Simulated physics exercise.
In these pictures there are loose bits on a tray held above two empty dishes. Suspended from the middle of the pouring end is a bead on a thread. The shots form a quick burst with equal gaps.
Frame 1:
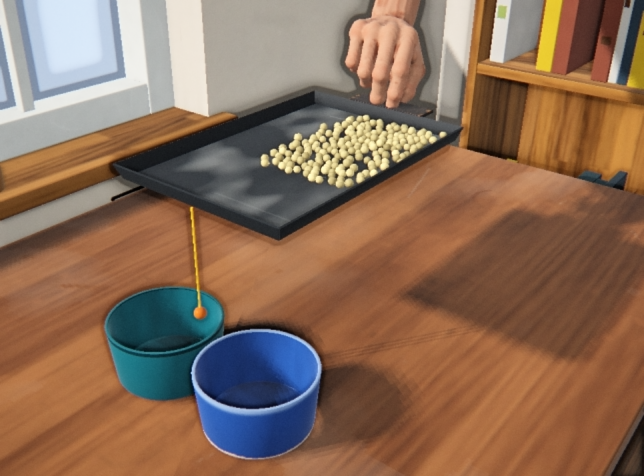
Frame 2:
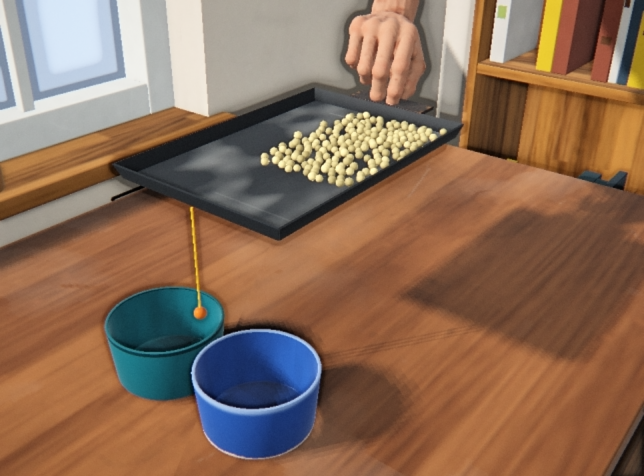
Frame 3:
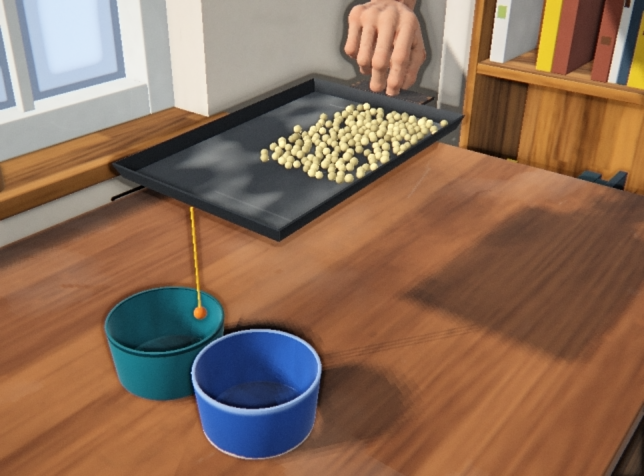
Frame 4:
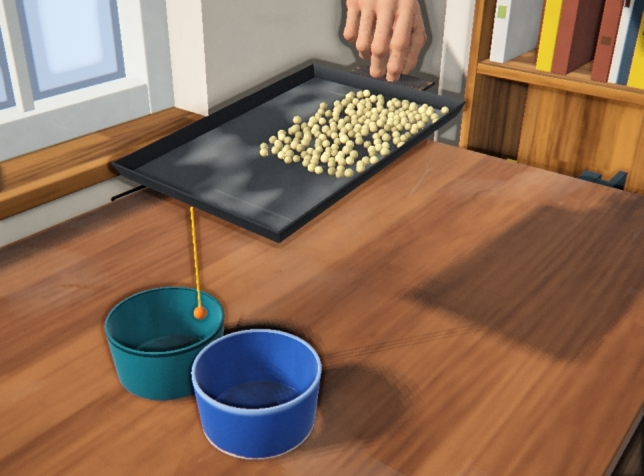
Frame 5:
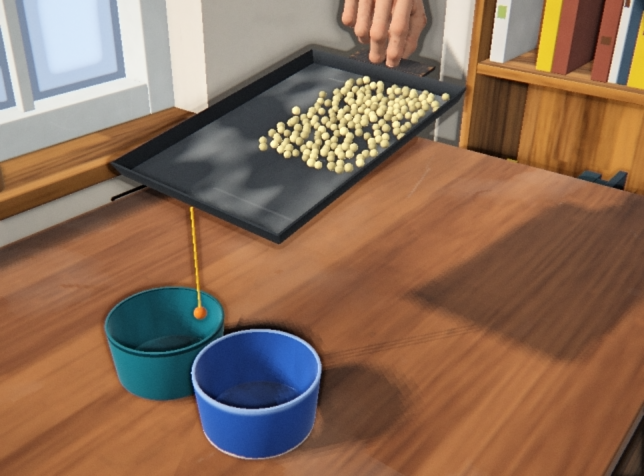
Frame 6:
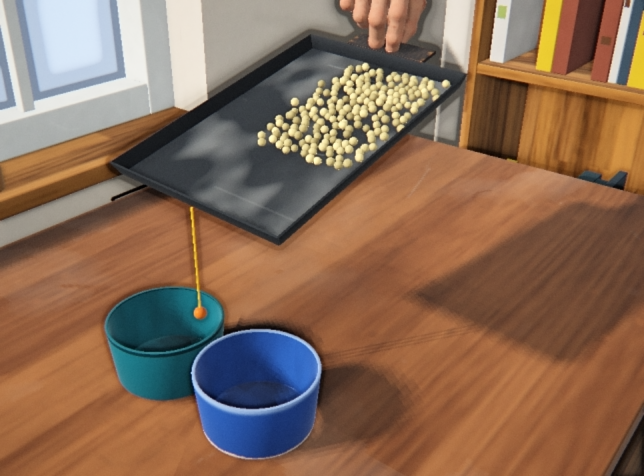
Dark tray of pale beans tilting steadily as a hand raises its far end above a teal and a blue bowl.
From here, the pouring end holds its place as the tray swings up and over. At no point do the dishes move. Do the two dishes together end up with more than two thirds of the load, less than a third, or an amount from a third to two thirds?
The catch is strong, above two thirds of the load.
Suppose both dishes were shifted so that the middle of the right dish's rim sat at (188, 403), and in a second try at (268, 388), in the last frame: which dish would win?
The first setup gives the one at right, the second setup gives the one at right.
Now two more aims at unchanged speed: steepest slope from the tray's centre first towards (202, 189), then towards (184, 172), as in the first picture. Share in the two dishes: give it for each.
Around 60 percent for the first aim and around 40 percent for the second.
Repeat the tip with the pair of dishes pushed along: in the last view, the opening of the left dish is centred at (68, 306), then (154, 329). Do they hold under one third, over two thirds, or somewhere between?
Try one: Less than a third; try two: More than two thirds.
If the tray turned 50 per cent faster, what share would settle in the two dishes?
That comes out at roughly 40 per cent.
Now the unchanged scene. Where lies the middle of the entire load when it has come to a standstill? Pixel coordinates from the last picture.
The centre ends up roughly at (249, 420).
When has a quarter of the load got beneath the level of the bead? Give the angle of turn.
That would be about 55 degrees from level.
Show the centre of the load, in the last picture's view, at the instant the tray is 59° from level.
Close to (251, 231).
Just after the last frame, tray tipped steeply; roughly two thirds on the tray; roughly a quarter in the right dish; about a tenth outside both; about a tenth in the air.
A moment on, tray tipped right over; the larger part in the right dish; just a few in the left dish; roughly a quarter outside both; about a tenth in the air.
Further on, tray tipped past a quarter turn; the larger part in the right dish; just a few in the left dish; roughly a quarter outside both.
When it is over, tray tipped past a quarter turn; the larger part in the right dish; just a few in the left dish; roughly a quarter outside both.
